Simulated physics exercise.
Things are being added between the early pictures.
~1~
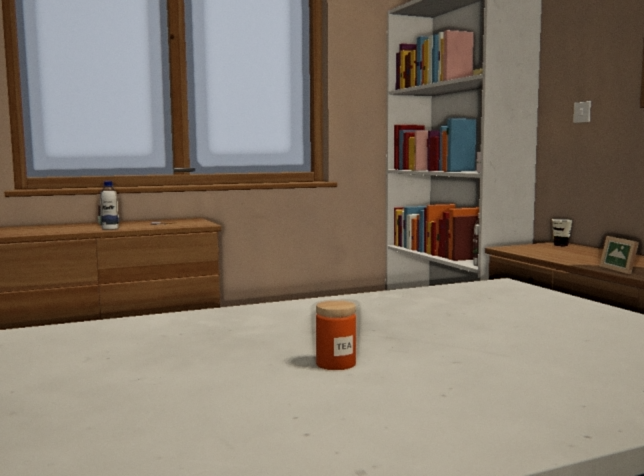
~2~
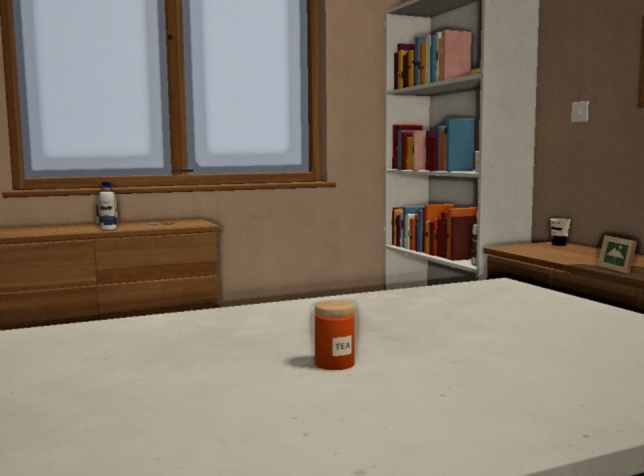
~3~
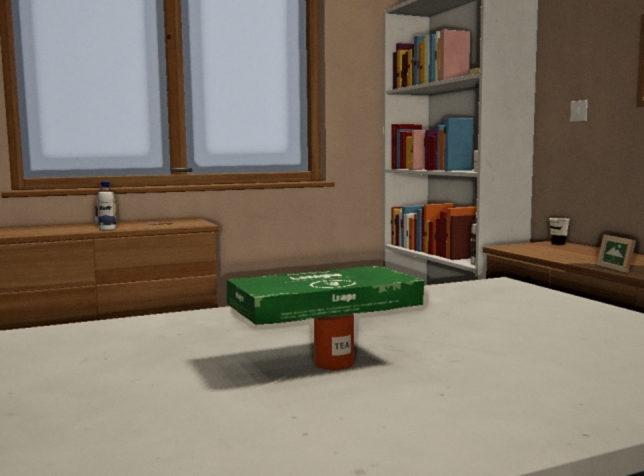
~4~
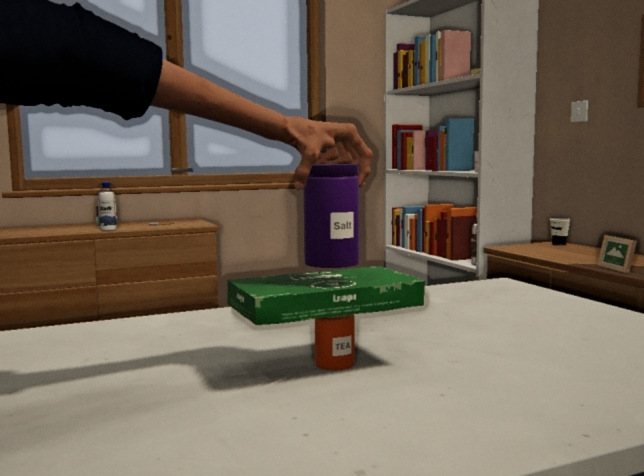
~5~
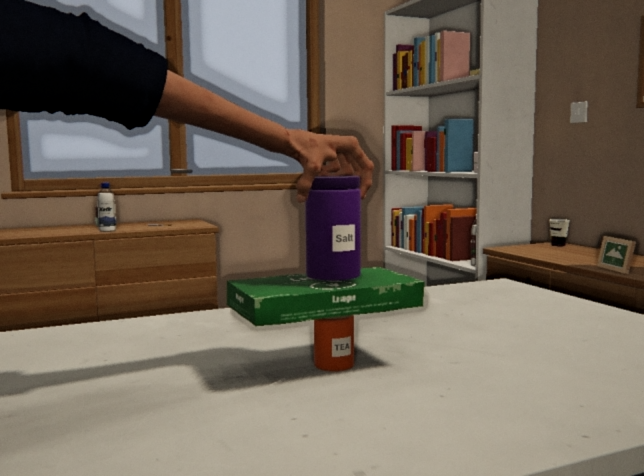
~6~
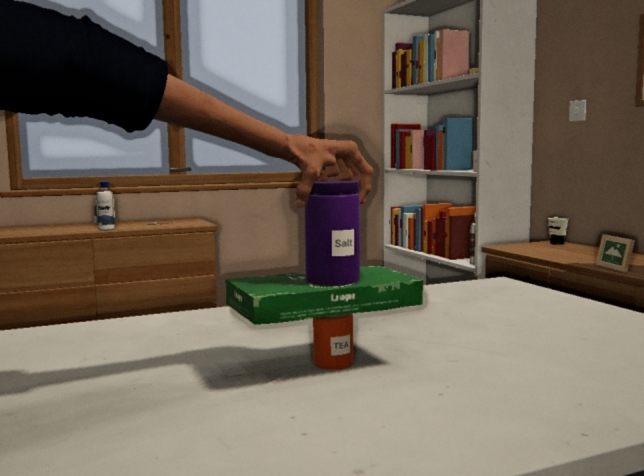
In this clip, an orange tea canister stands on a pale table, and a flat green packet appears on top of it. A hand then lowers a purple salt jar onto the packet and keeps hold of it.
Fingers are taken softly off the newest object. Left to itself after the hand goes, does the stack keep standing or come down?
The stack is sturdy enough.
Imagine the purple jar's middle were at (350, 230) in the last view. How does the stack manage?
After that, it remains intact.
Then, 0.70 s on from there, no change.
Then, 1.70 s on from there, purple jar resting near (333, 232).
In the end, all 3 unmoved. At the end, from the last picture's camera, purple jar near (333, 232). The stack stays up.
